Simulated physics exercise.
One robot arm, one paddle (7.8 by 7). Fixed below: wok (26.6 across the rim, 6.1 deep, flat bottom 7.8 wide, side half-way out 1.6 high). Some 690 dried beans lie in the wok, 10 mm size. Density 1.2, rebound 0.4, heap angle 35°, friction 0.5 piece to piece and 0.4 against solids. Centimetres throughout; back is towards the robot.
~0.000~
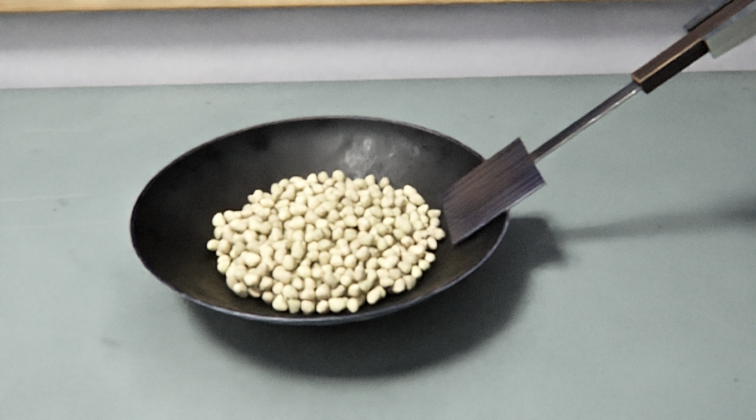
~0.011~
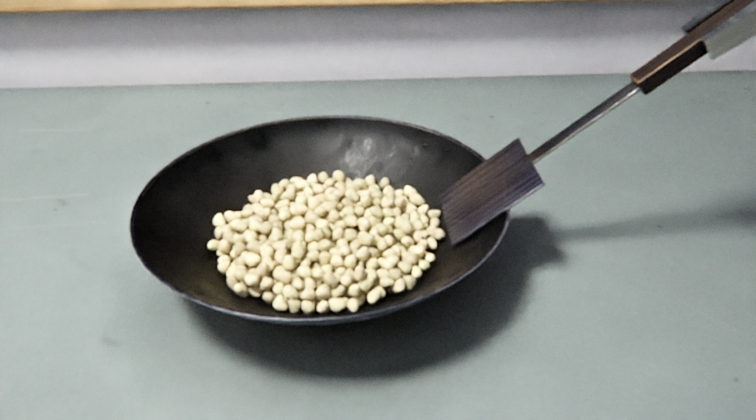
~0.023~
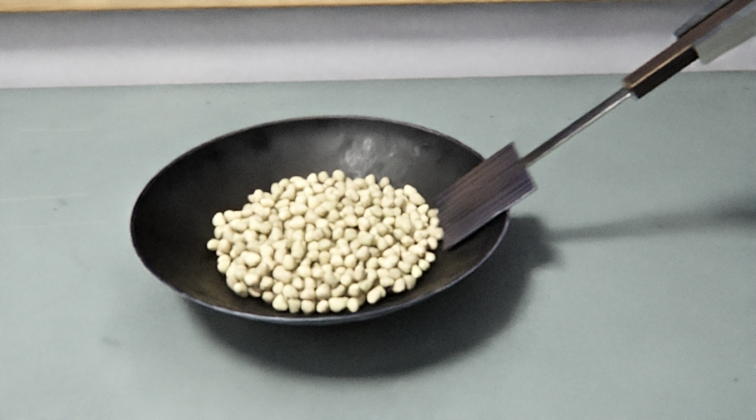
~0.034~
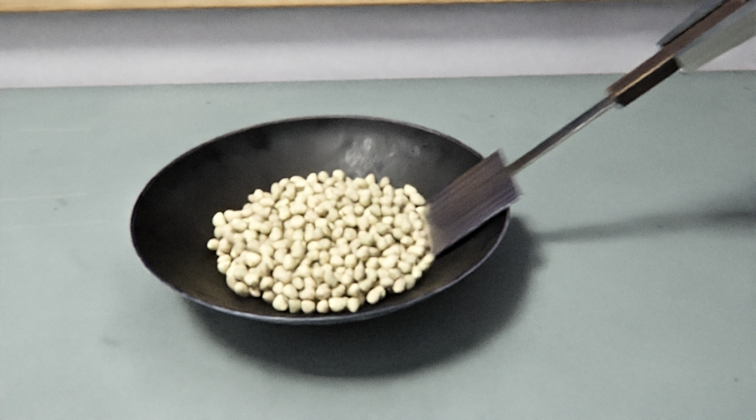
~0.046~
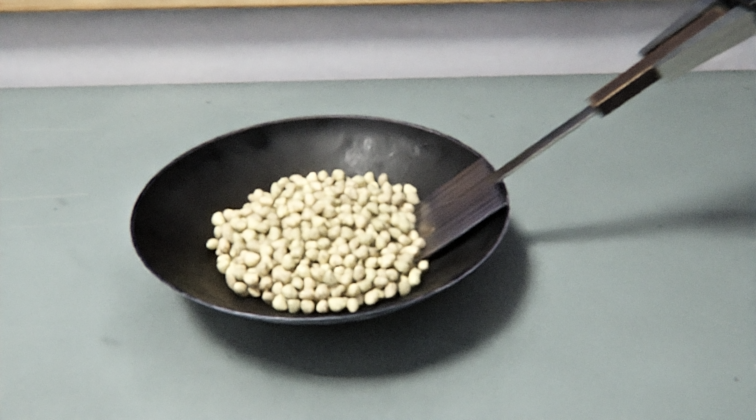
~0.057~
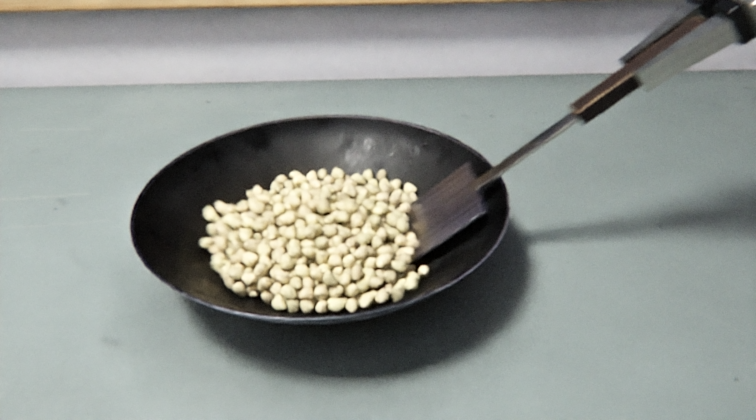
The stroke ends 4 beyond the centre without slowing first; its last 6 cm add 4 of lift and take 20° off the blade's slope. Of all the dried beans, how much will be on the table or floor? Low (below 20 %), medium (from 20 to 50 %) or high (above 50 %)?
A low share, below 20 %, ends on the table or floor.
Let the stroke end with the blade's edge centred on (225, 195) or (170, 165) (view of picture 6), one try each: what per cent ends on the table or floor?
Some 20 and 40 per cent.
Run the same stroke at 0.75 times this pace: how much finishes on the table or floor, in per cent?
Some 0 per cent.
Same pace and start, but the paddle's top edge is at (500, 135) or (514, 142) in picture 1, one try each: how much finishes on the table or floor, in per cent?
About 5 and 5 per cent.
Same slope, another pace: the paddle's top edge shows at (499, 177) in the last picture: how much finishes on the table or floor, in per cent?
About 0 per cent.
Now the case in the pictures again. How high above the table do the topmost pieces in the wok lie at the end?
Roughly 7.0 cm.
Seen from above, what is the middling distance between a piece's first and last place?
Some 4 cm.
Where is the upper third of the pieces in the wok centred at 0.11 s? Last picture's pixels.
Around (277, 217).
After 0.08 s, sloping 39°, highest piece 6 above the table; 693 in the wok.
After 0.11 s, sloping 32°, highest piece 7 above the table; 693 in the wok.
After 0.33 s, sloping 20°, highest piece 8 above the table; 651 in the wok, 23 on the table or floor, 19 on the blade or in flight.
After 1.38 s, sloping 20°, highest piece 7 above the table; 650 in the wok, 43 on the table or floor.
In the end, 650 in the wok, 43 on the table or floor. That is 6 % on the table or floor.
